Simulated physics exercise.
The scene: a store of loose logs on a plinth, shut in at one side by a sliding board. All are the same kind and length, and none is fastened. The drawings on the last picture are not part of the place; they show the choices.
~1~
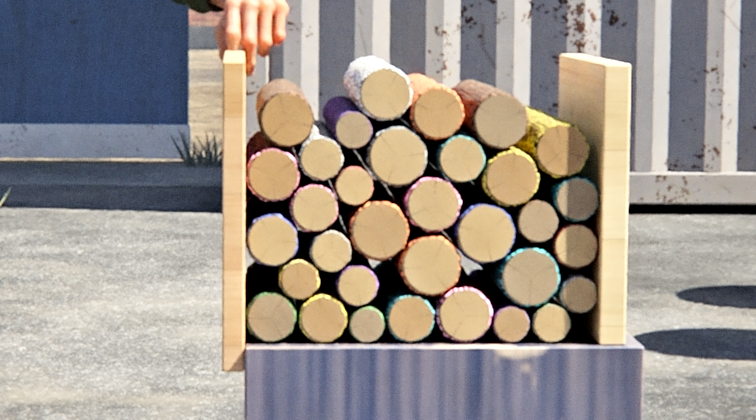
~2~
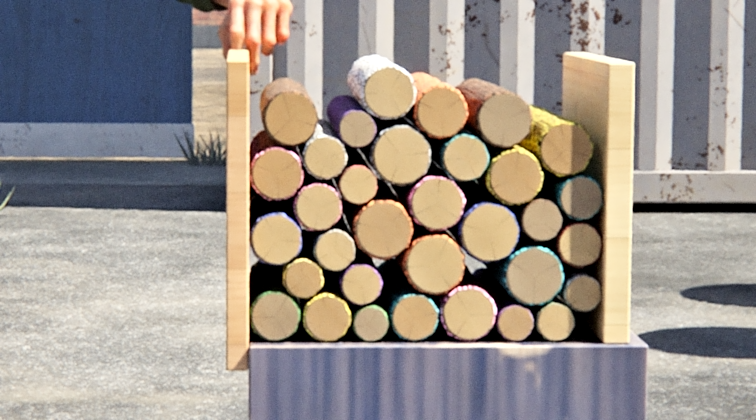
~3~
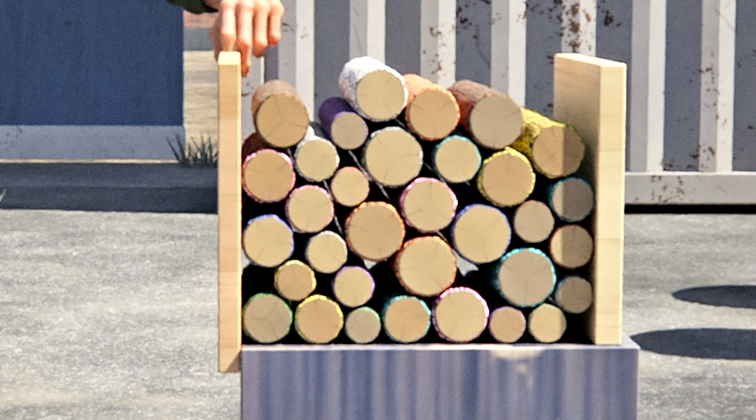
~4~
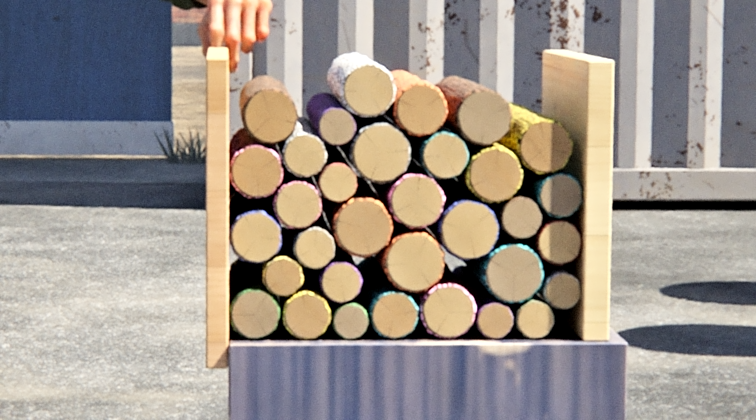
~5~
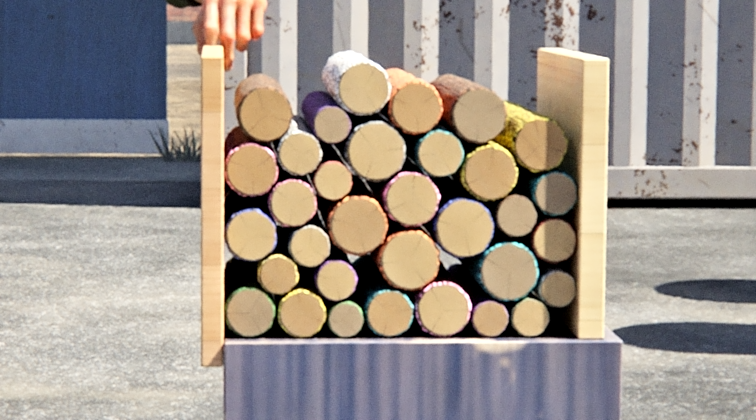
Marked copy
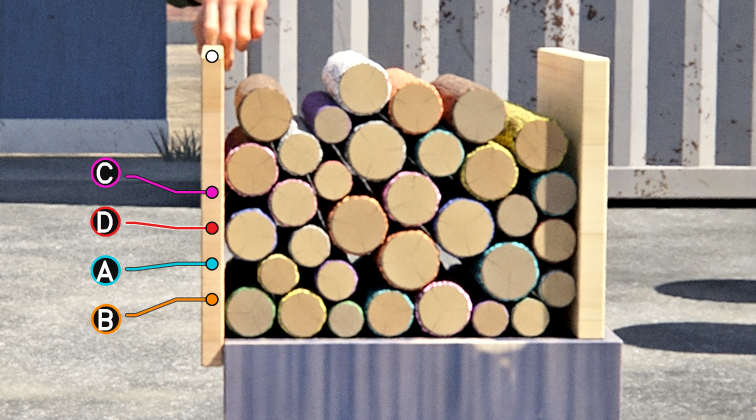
Only the view shifted a little, while a hand stayed on top of the left board and the stacked logs with coloured bark sat still between two upright boards on a plinth.
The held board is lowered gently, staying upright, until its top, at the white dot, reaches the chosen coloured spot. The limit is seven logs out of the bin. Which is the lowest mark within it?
Down to A.
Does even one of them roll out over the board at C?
Yes.
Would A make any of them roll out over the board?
At A: Yes.
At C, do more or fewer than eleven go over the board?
It loses fewer than eleven.
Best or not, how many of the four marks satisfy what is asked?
Three of the four.
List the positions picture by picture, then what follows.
The first frame shows a log (511, 324); a log (430, 266); a log (433, 204).
The second frame shows a log (437, 203); a log (581, 198).
The third frame shows a log (457, 160); a log (433, 114).
The fourth frame shows side board (217, 194); a log (255, 314).
The fifth frame shows a log (490, 319); a log (409, 261); a log (412, 199).
On the marked copy, A at (212, 264); B at (212, 300); C at (212, 192); D at (212, 228); the white dot at (212, 57).
Following A. Soon after the start, top of the board (223, 147).
Later, top of the board (223, 250).
In the end, top of the board (223, 263), five out over the board.
As for the rest, B more than seven out over the board; C one out over the board; D five out over the board.
